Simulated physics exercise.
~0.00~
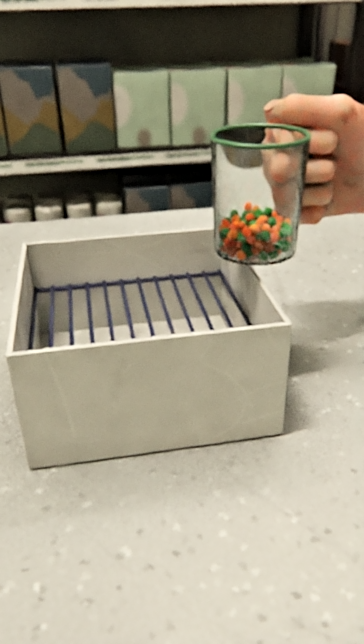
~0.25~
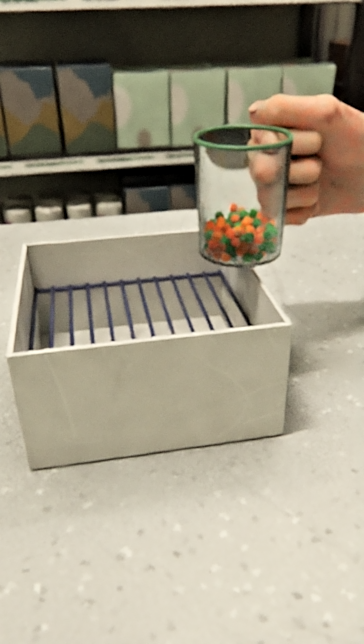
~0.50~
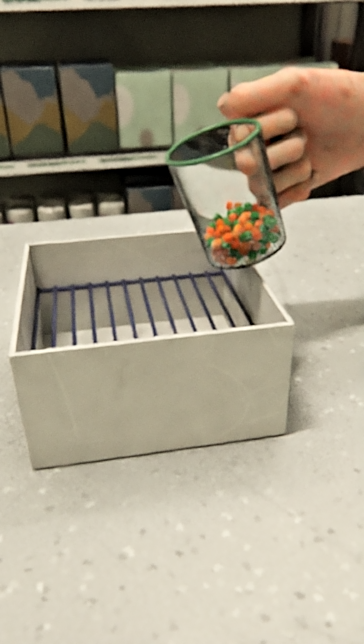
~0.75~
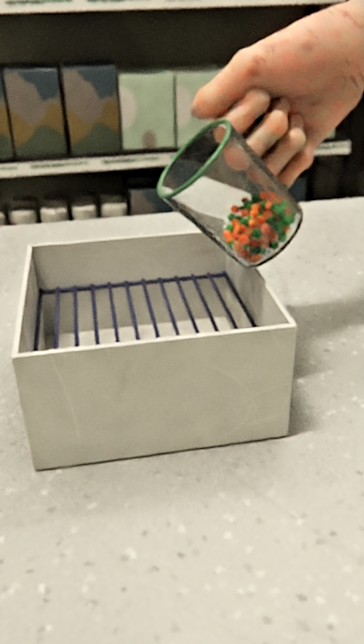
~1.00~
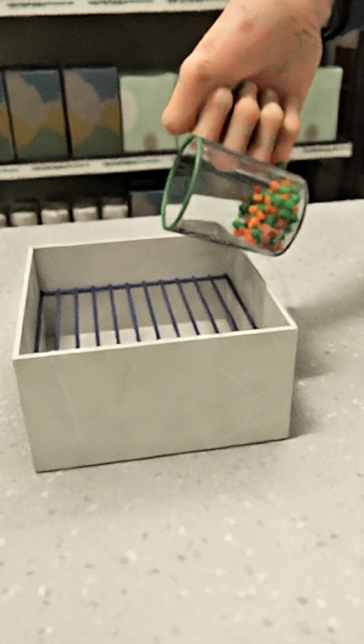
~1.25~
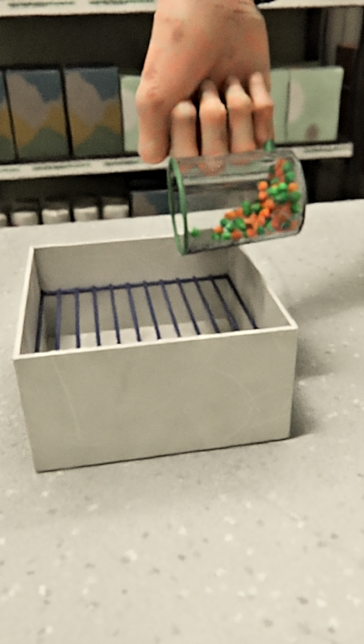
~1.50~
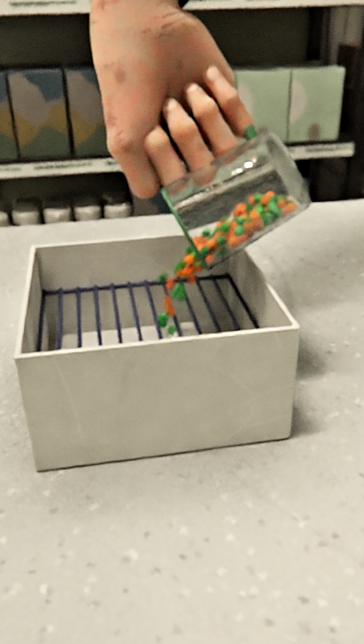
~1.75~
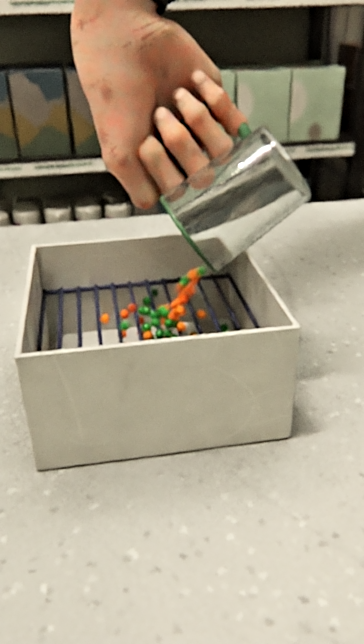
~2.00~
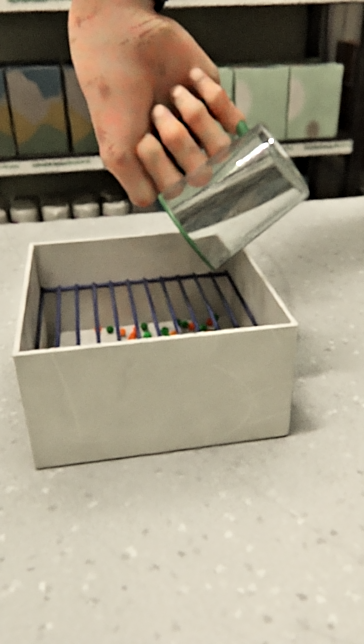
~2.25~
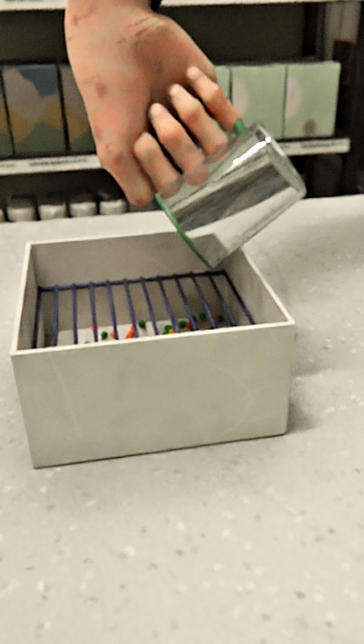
A hand tips green and orange pieces from a cup, and all fall through the wires.
